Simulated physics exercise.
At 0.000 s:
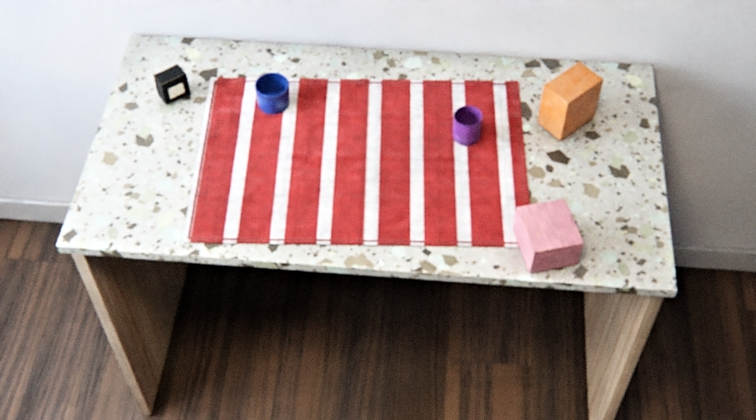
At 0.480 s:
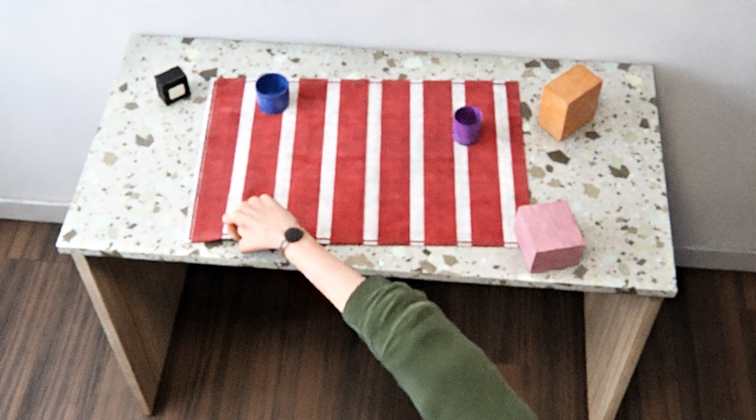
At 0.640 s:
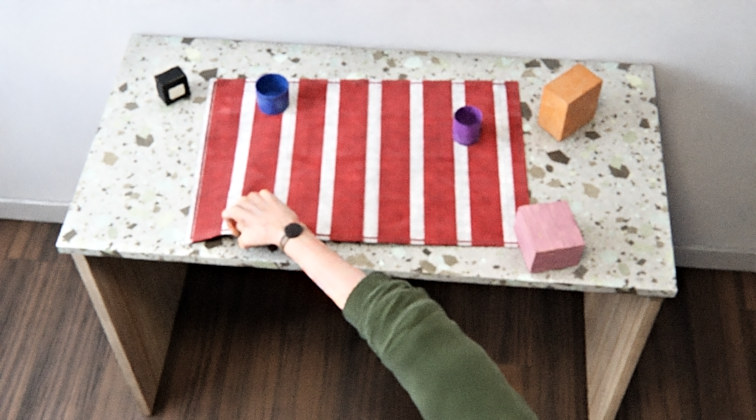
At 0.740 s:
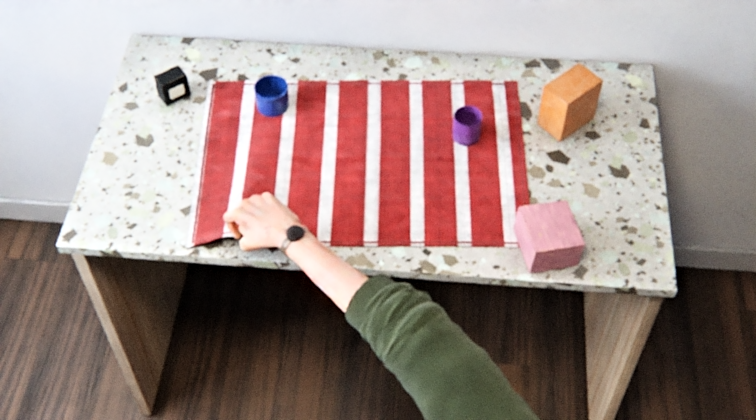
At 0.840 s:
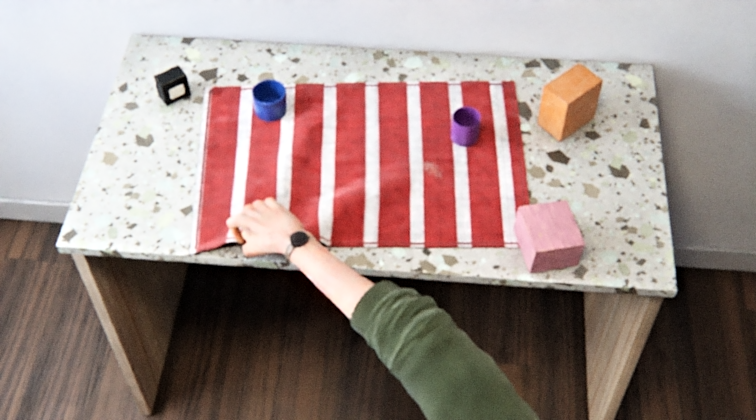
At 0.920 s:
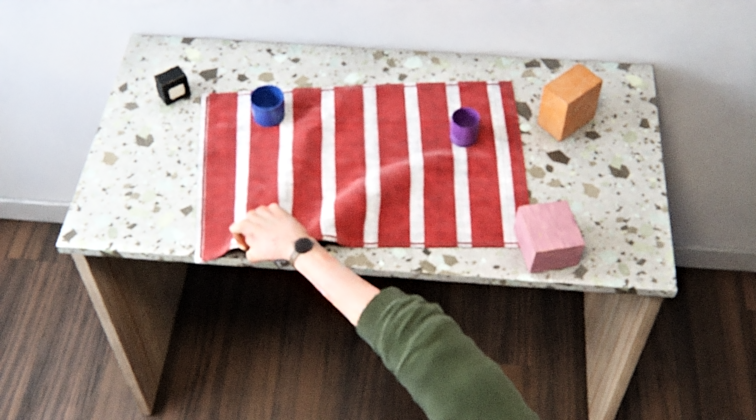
At first, a red-and-white striped cloth lies on a speckled desk with a blue mug and purple cup on it, and blocks nearby. A hand grips and lifts its near left edge, then draws it slightly right and towards the viewer, wrinkling the cloth and shifting the blue mug slightly nearer.
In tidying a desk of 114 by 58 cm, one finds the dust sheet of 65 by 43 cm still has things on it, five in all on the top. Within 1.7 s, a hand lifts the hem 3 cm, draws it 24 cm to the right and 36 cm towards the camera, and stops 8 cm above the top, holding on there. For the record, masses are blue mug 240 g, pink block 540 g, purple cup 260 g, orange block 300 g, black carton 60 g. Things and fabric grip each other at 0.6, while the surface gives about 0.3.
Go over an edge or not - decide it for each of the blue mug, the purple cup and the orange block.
Decision: Blue mug: Goes over; purple cup: Stays on; orange block: Stays on.
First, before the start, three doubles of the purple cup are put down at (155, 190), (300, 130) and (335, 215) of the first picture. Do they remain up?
Log, listed order - kept / lost / lost.
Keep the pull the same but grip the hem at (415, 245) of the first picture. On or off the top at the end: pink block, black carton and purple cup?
Note - pink block: Still on top; black carton: Still on top; purple cup: Off the top.
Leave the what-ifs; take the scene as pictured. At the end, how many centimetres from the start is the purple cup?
Roughly purple cup 25 cm.
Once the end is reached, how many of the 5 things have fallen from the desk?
Count recorded: 1.
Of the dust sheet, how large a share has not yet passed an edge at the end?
About 40 per cent.
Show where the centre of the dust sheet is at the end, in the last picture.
Roughly at (362, 301) in the last picture.
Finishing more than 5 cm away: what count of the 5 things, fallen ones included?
The number is 2.
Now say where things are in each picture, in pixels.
Blue mug (272, 84); purple cup (468, 116); orange block (574, 82); dust sheet corners (183, 242) (211, 78) (518, 81), in the first picture.
Dust sheet corners (211, 78) (518, 81); grip (240, 238), in the second picture.
Dust sheet corners (211, 79) (518, 81); grip (239, 234), in the third picture.
Blue mug (271, 87); dust sheet corners (209, 82) (517, 81); grip (241, 236), in the fourth picture.
Blue mug (269, 91); dust sheet corners (206, 88) (514, 81); grip (244, 242), in the fifth picture.
Blue mug (267, 97); purple cup (466, 117); orange block (574, 83); dust sheet corners (202, 94) (511, 81); grip (247, 248), in the sixth picture.
By 1.3 s, 90 % of the dust sheet is still over the top; blue mug 14 cm off its start, purple cup 4 cm off its start.
By 1.6 s, 75 % of the dust sheet is still over the top; blue mug 28 cm off its start, purple cup 12 cm off its start.
By 2.0 s, 50 % of the dust sheet is still over the top; blue mug 42 cm off its start at (263, 258), purple cup 23 cm off its start at (402, 189).
By 2.3 s, 40 % of the dust sheet is still over the top; blue mug over the edge, purple cup 27 cm off its start.
By 3.9 s, 40 % of the dust sheet is still over the top; blue mug over the edge, purple cup 27 cm off its start at (396, 208), orange block 0 cm off its start at (574, 82).
